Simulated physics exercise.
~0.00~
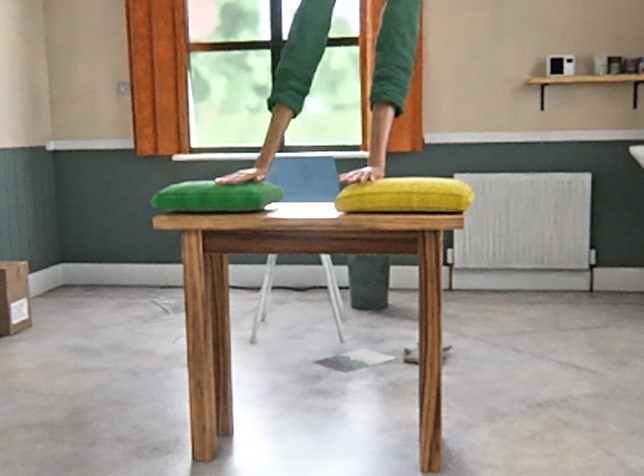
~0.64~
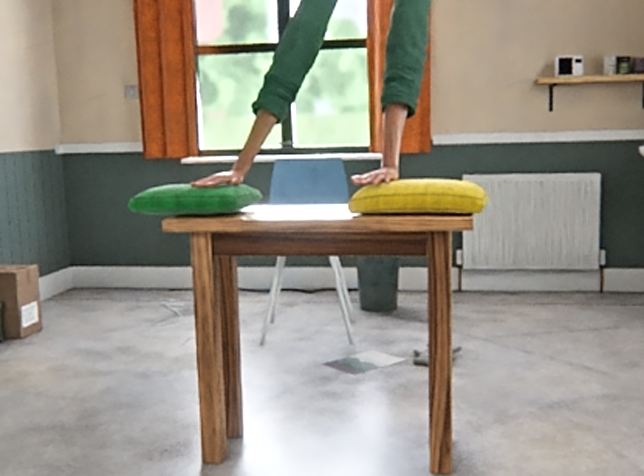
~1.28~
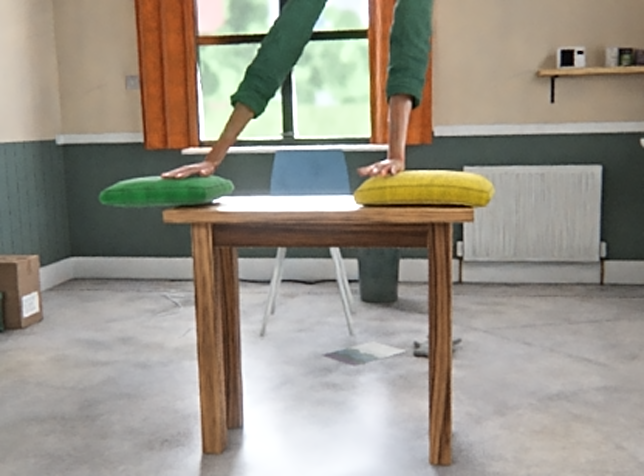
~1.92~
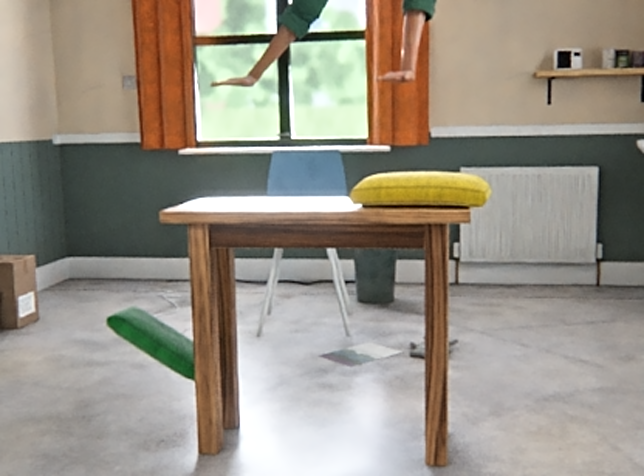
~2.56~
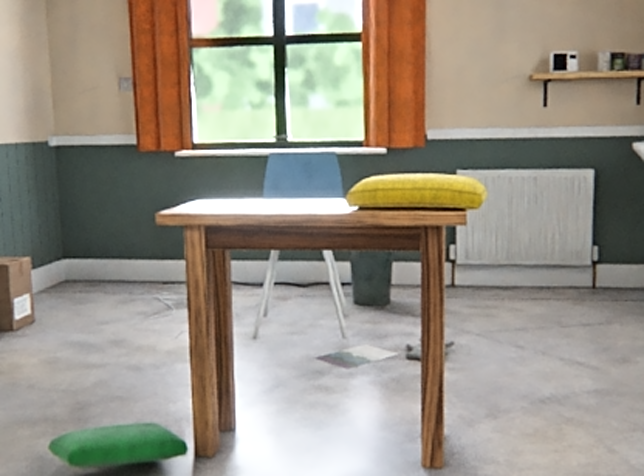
A green cushion pushed left by a hand tips off the table onto the floor.
